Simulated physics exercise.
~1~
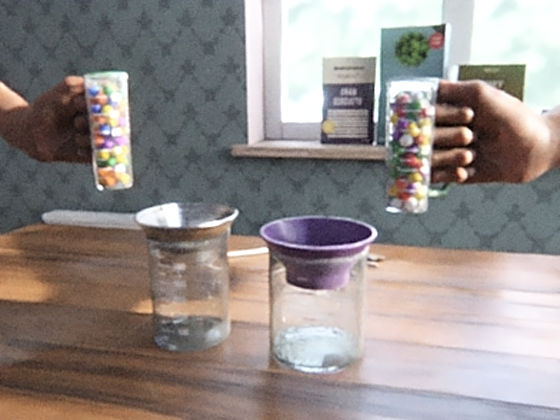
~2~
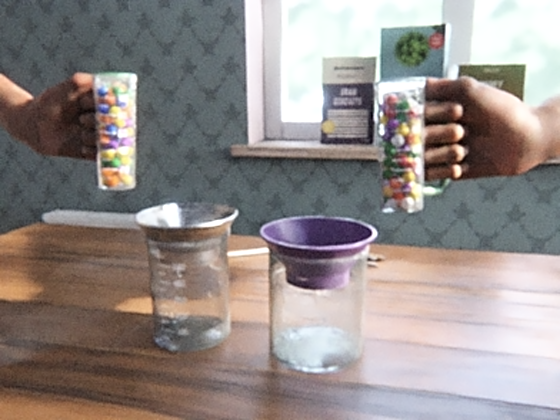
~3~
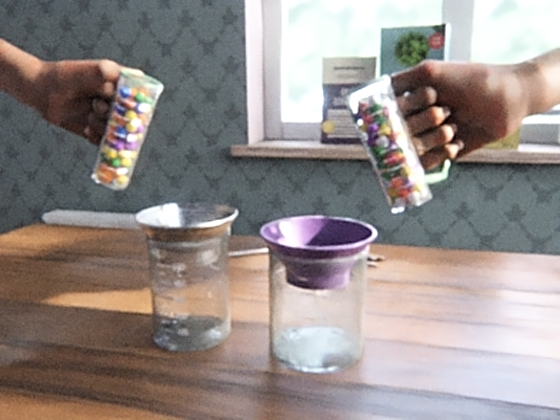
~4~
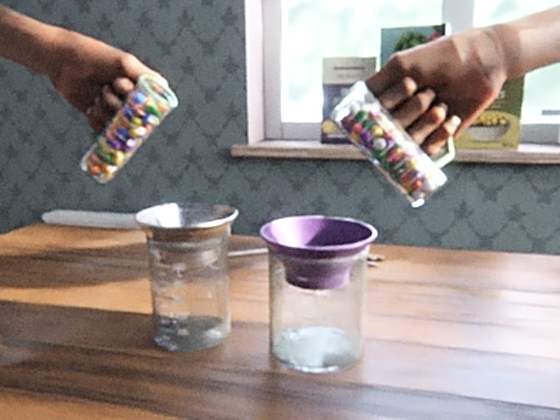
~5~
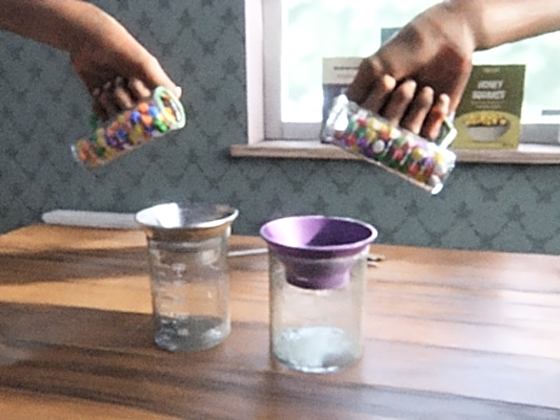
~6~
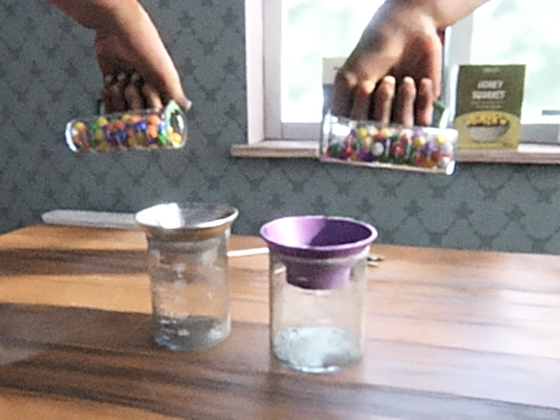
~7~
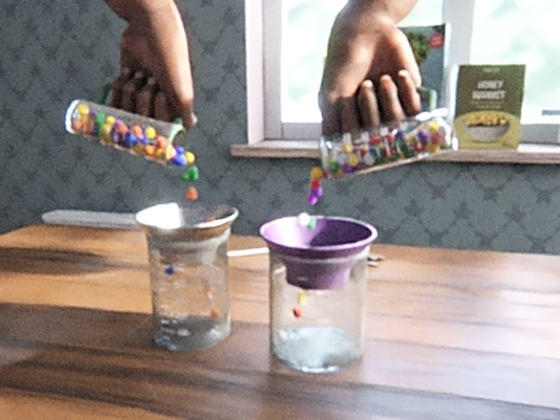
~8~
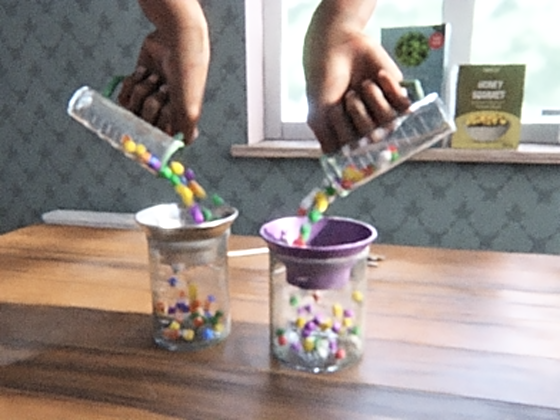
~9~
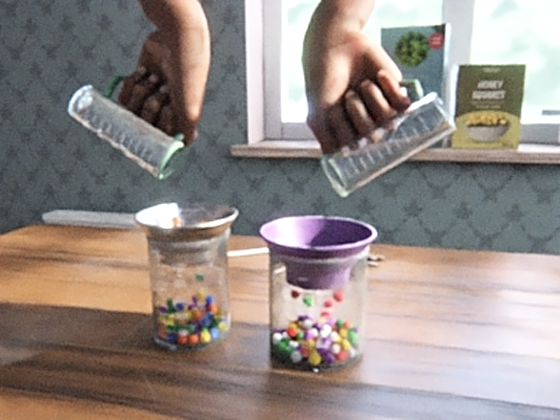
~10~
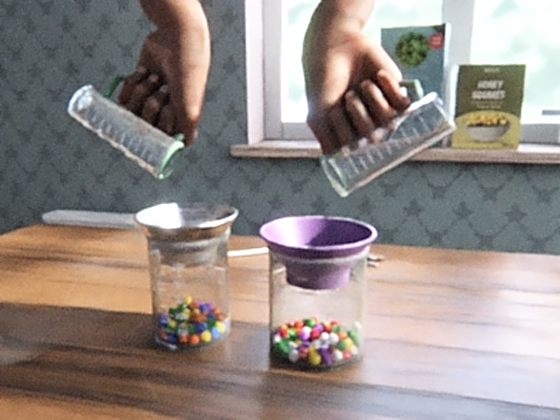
We see two hands tip clear cups of colourful beads over a pair of glass jars, one fitted with a grey funnel and one with a purple funnel, until the beads pour through and all settle at the bottom of the jars, leaving both cups empty.
